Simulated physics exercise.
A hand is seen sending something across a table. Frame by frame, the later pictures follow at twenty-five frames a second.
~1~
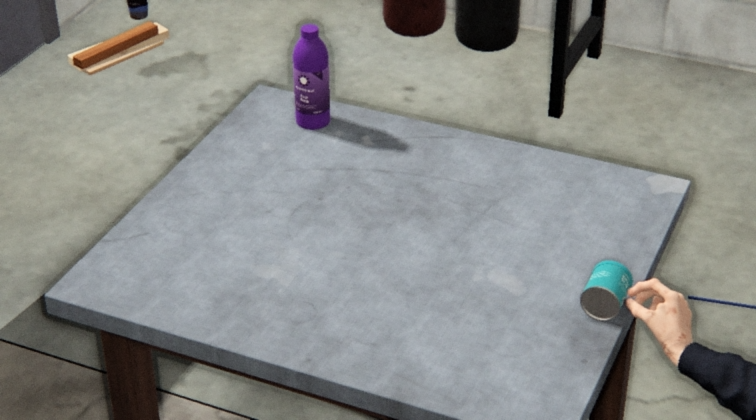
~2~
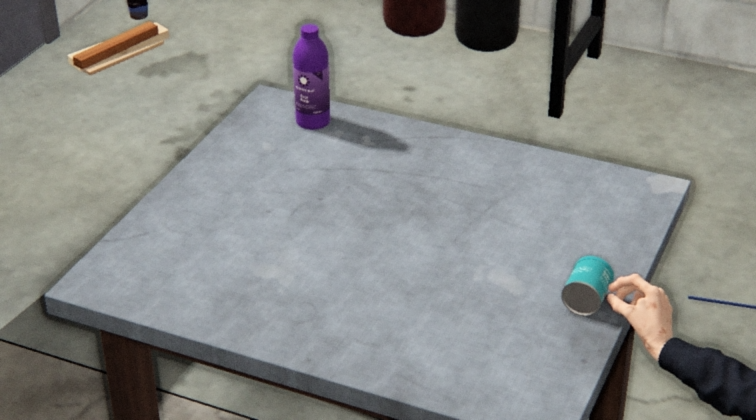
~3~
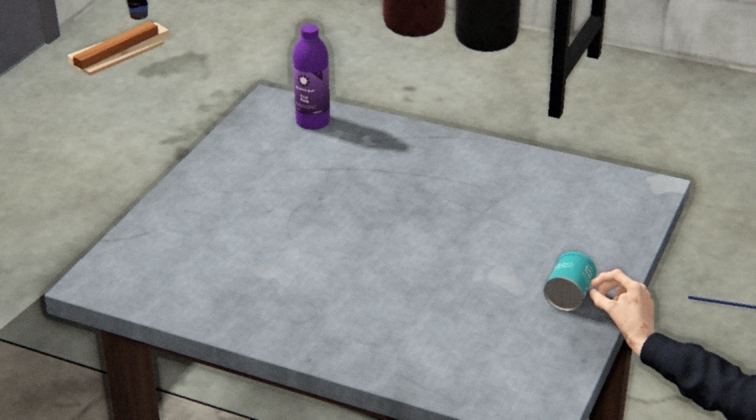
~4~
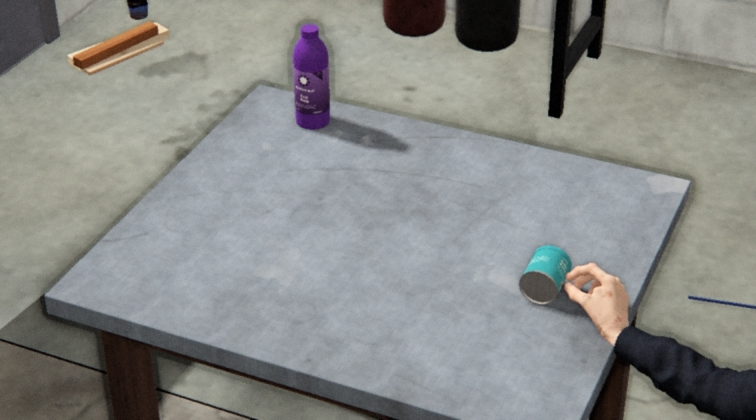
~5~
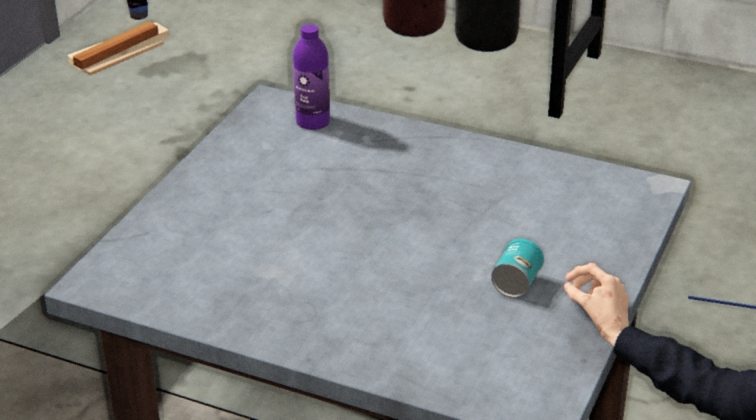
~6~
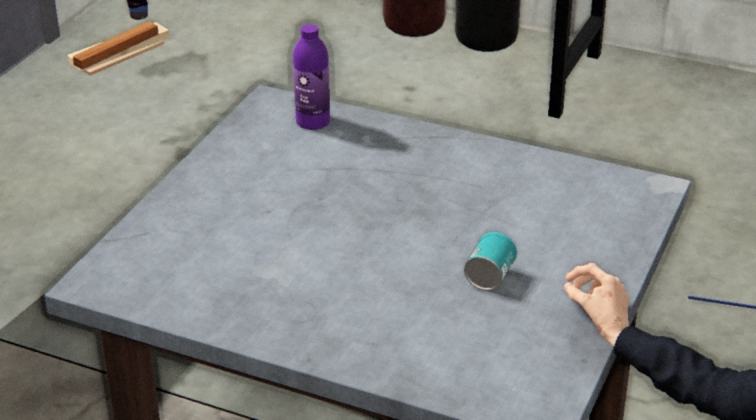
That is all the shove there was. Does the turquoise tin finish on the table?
No, it finishes off the table.
Then, 0.20 s past the last view, turquoise tin displaced well along near (367, 230).
Then, 0.50 s past the last view, turquoise tin displaced well along near (214, 191).
Then, 0.80 s past the last view, turquoise tin now off the table.
Then, 1.10 s past the last view, things are still on the move.
Finally, off the table, turquoise tin.
